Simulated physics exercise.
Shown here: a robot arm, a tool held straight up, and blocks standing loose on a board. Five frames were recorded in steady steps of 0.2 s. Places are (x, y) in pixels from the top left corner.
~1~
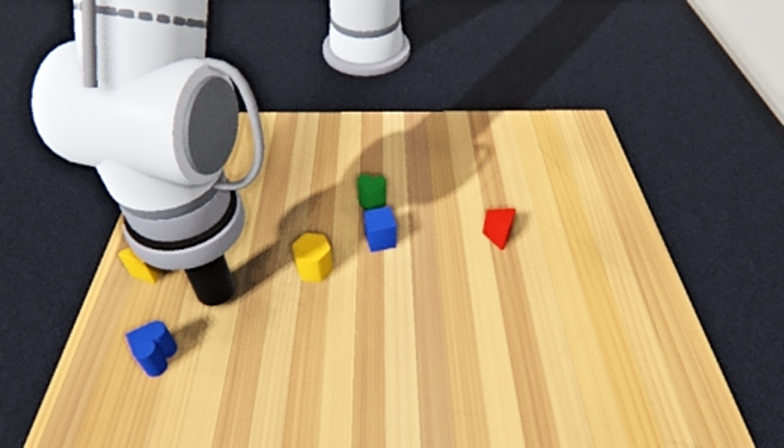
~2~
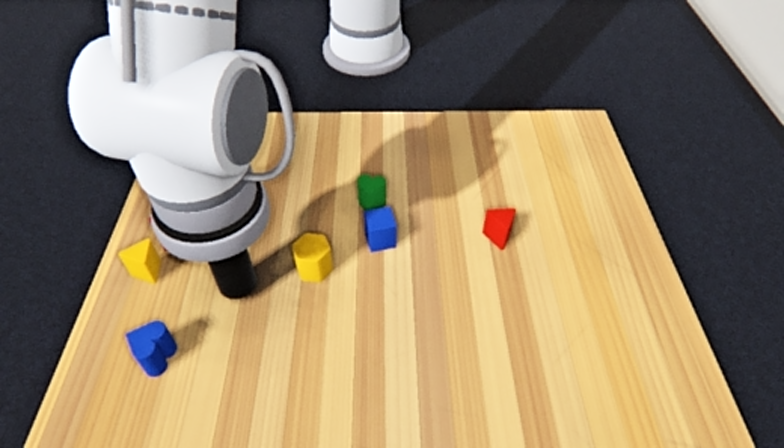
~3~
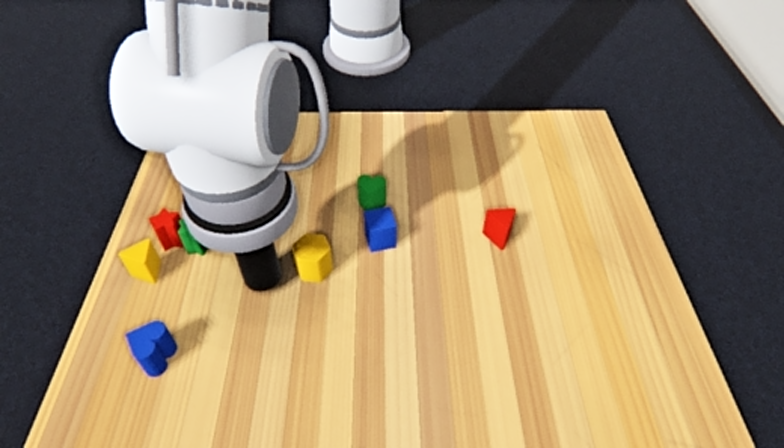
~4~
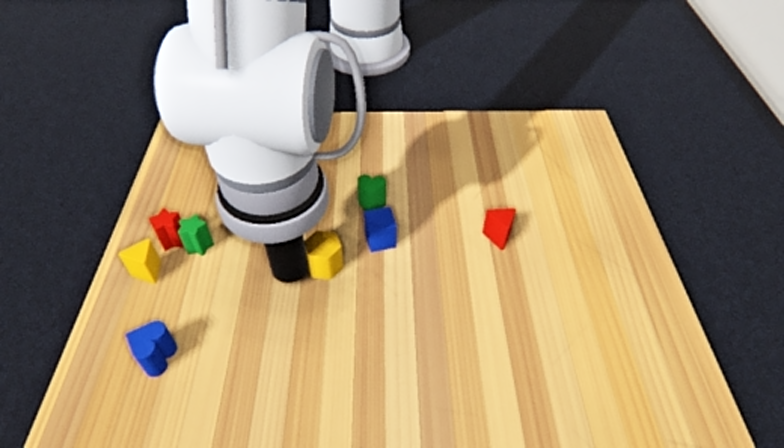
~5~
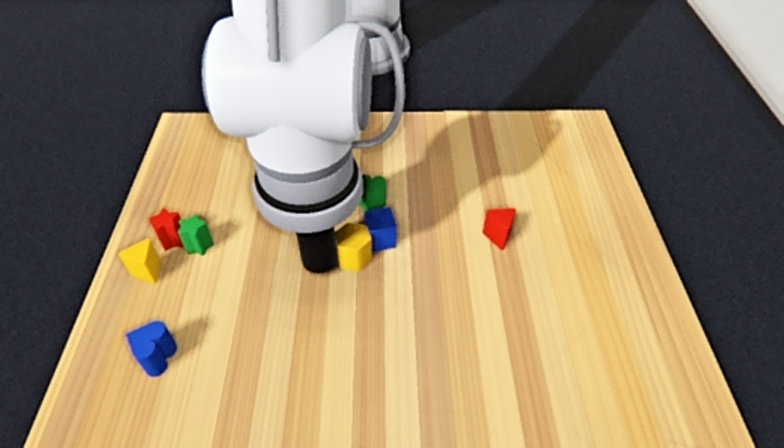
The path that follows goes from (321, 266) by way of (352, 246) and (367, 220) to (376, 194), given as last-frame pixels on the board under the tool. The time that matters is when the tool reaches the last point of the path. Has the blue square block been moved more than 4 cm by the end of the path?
No - that is not the case.
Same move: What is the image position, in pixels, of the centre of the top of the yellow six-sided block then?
The middle of its upper face will lie at (388, 231).
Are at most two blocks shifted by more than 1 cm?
No
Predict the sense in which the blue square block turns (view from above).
Viewed from the top, it goes anticlockwise.
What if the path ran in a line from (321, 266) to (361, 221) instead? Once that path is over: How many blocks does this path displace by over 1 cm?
Two blocks move.
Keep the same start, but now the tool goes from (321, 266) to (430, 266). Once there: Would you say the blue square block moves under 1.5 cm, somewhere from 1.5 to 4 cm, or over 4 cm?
I'd go with 1.5 to 4 cm for this block.
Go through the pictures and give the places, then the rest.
In the first picture, tip of the tool (216, 291), middles of tops, yellow six-sided block (311, 247), green heart (371, 182), blue square block (380, 218).
In the second picture, tool (238, 284), nothing pushed.
In the third picture, tool (263, 277), nothing pushed.
In the fourth picture, tool (290, 268), yellow six-sided block (322, 244).
In the fifth picture, tool (320, 260), yellow six-sided block (352, 236), green heart (371, 182), blue square block (380, 218).
What follows on the original path. One third of the way, tool (352, 239); yellow six-sided block (385, 231), turned 20° clockwise; blue square block (400, 211), turned 50° anticlockwise.
Two thirds of the way, tool (367, 213); yellow six-sided block (388, 231), turned 30° clockwise; green heart (373, 175); blue square block (402, 210), turned 50° anticlockwise.
At the end, tool (376, 188); yellow six-sided block (388, 231), turned 30° clockwise; green heart (382, 154), turned 40° anticlockwise; blue square block (402, 210), turned 50° anticlockwise.
